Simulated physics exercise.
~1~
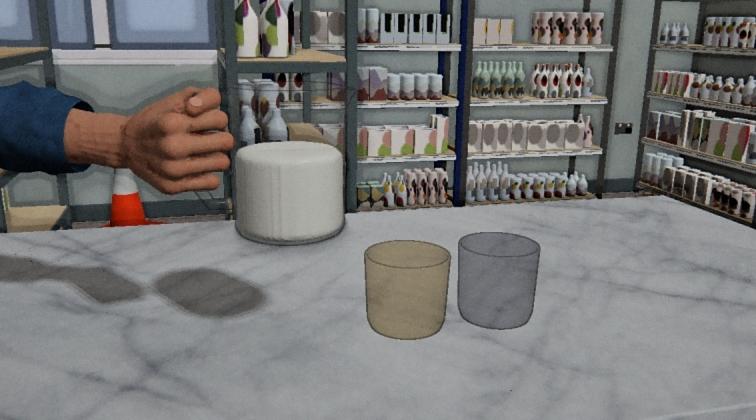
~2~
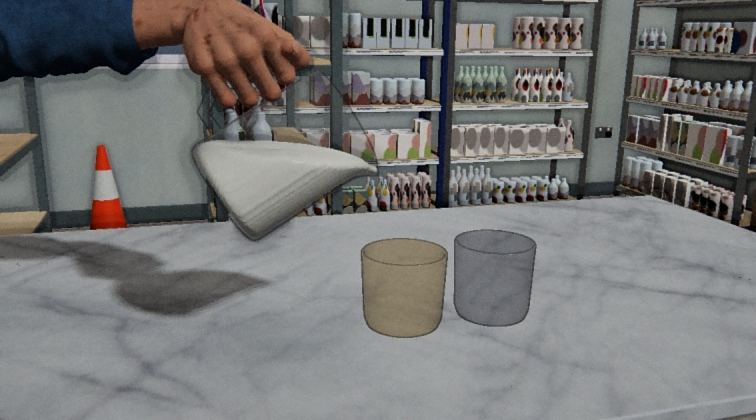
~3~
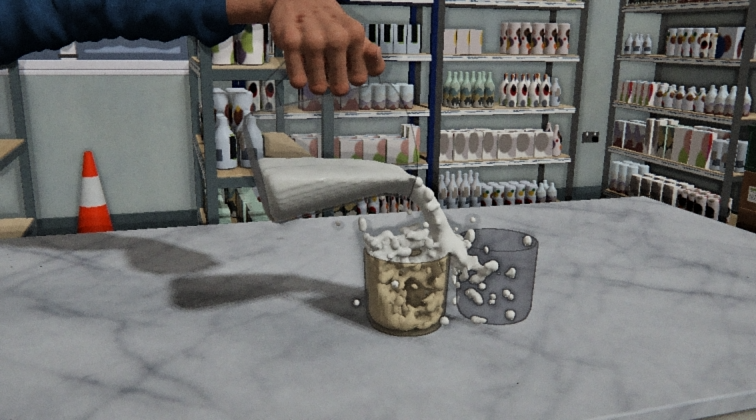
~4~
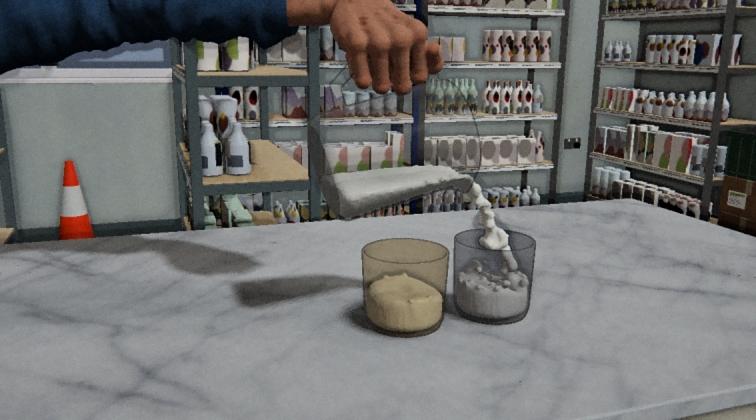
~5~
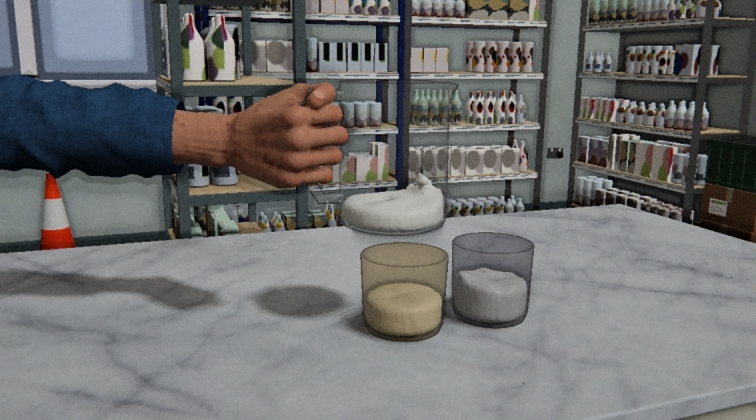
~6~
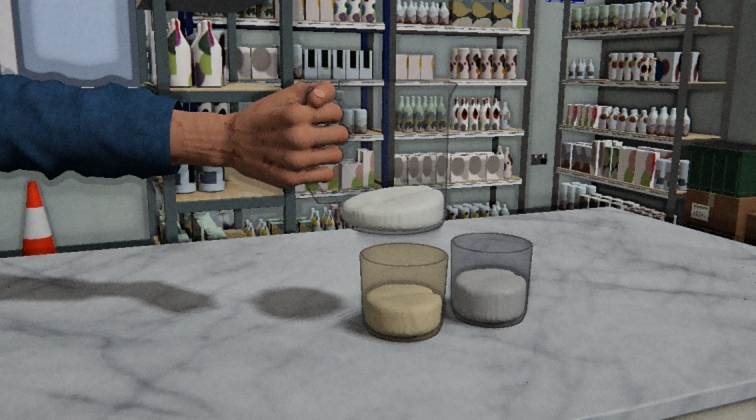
In a storeroom lined with shelves of bottles and boxes, seen from slightly above a marble-topped counter while the view drifts gently sideways, two empty see-through mugs stand together, amber on the left and grey on the right. A blue-sleeved arm at the left holds a clear pitcher of white milk above the counter. The hand tips it steeply rightwards, and milk splashes into the left mug, with drops scattering around the right one. Still pouring, the hand carries the pitcher right and fills part of the grey mug. It then levels the pitcher, leaving milk in both mugs and some in the pitcher.
